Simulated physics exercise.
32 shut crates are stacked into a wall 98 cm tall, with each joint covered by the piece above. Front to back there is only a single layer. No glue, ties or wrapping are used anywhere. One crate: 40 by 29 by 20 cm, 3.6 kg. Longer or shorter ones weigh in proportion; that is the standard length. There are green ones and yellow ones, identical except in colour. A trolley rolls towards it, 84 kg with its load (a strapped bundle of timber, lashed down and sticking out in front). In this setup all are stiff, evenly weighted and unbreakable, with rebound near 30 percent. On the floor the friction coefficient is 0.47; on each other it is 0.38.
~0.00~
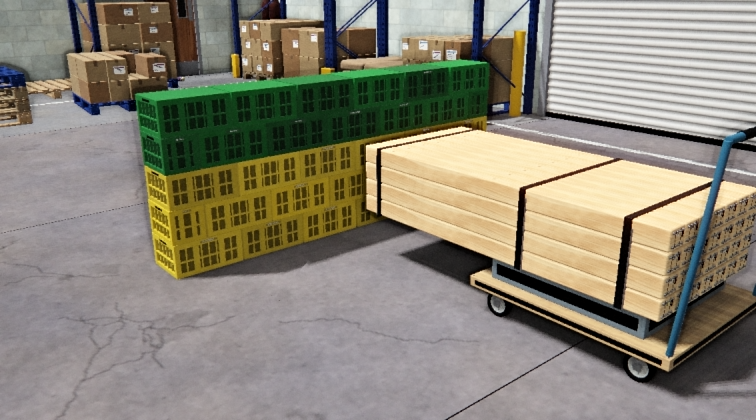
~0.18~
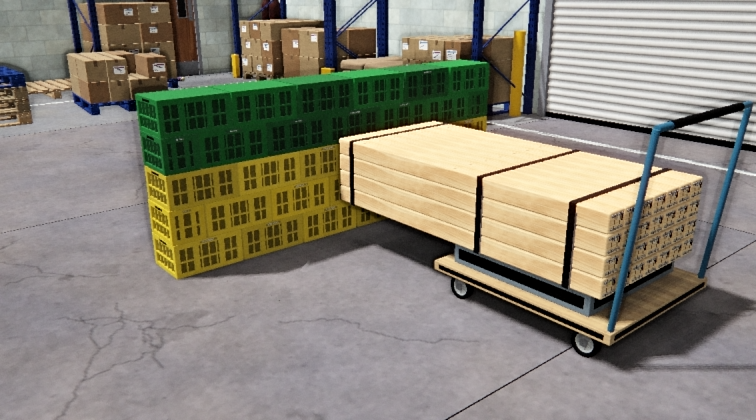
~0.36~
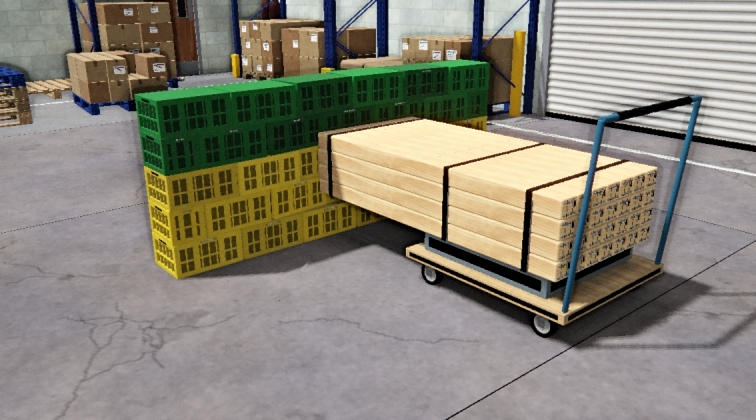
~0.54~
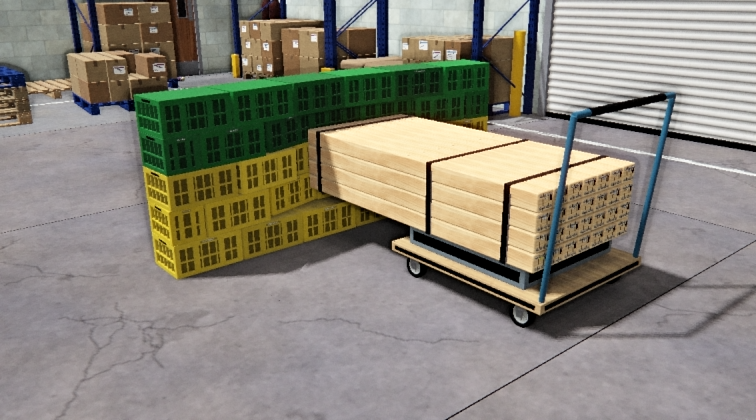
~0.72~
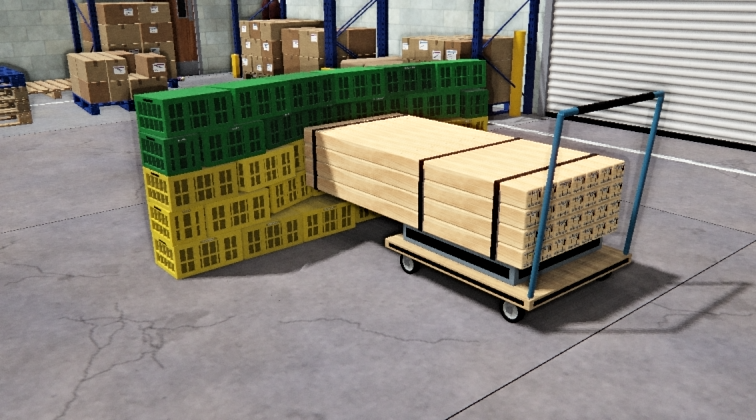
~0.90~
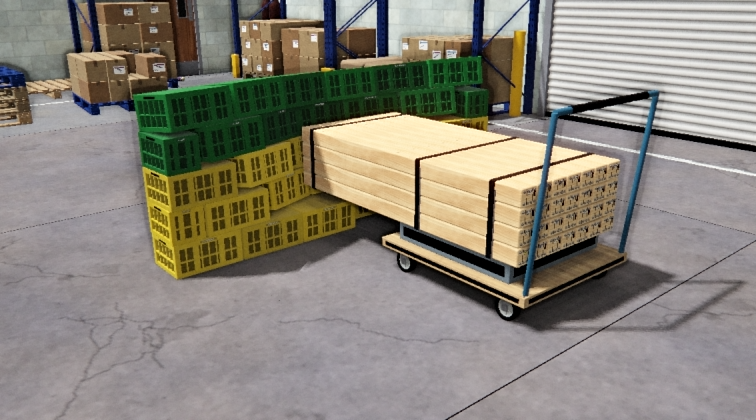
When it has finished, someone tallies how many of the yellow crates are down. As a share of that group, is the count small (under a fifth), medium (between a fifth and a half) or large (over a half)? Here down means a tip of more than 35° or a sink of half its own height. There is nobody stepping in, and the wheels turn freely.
It is medium.
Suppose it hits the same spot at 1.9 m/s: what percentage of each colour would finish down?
You'd end up with yellow at 40 per cent down and green at 80 per cent.
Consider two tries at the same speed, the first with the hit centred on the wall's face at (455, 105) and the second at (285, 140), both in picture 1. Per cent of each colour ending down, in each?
For yellow it's 20 then 20 per cent, for green 50 then 60 per cent.
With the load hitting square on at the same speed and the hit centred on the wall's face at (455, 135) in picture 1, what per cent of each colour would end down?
For yellow it's 30 per cent, for green 60 per cent.
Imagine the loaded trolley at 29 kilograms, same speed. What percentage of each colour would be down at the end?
For yellow it's 0, for green it's 0 in a hundred.
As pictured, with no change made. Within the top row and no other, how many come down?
The number comes to 6.
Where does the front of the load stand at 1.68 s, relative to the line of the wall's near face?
It has gone roughly 25 centimetres beyond.
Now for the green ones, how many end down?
For green, 11.
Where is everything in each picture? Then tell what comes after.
In the first frame (pixels give the middle of a visible side), load (372, 167) 42 cm short of the wall; top green crate (428, 84); none has stirred.
Load (345, 159) 18 cm short of the wall, in the second frame.
Load (324, 152) 41 mm into the wall's line; movement in 9 of them, in the third frame.
Load (313, 149) 16 cm into the wall's line; top green crate (420, 83) 7 cm from its place; movement in 15 of them, in the fourth frame.
Load (309, 147) 22 cm into the wall's line; top green crate (410, 80) 4° from how it stood; movement in 20 of them, in the fifth frame.
Load (307, 146) 24 cm into the wall's line; top green crate (401, 77) 10° from how it stood; steepest lean 11°, the crate at (372, 109); movement in 21 of them, in the sixth frame.
After 1.14 s, load 27 cm past the wall's line, still rolling; none of the 19 yellow crates down (0 of 32 in all colours); top yellow crate 20° from how it stood; top green crate 20° from how it stood.
After 1.40 s, load 27 cm past the wall's line, stopped; 6 of the 19 yellow crates down (14 of 32 in all colours); top yellow crate 56° from how it stood, 23 cm lower; top green crate 54° from how it stood, 27 cm lower.
After 1.68 s, load 27 cm past the wall's line, stopped; 7 of the 19 yellow crates down (18 of 32 in all colours); top yellow crate on its side; top green crate on its side.
After 2.10 s, load 27 cm past the wall's line, stopped; 7 of the 19 yellow crates down (18 of 32 in all colours); top yellow crate on its side; top green crate upside down.
In the end (2.9 s), load 27 cm past the wall's line, stopped; 7 of the 19 yellow crates down (18 of 32 in all colours); top yellow crate on its side; top green crate upside down. That is 37 per cent. From the last view, middles, top yellow crate near (325, 173), top green crate near (377, 144).
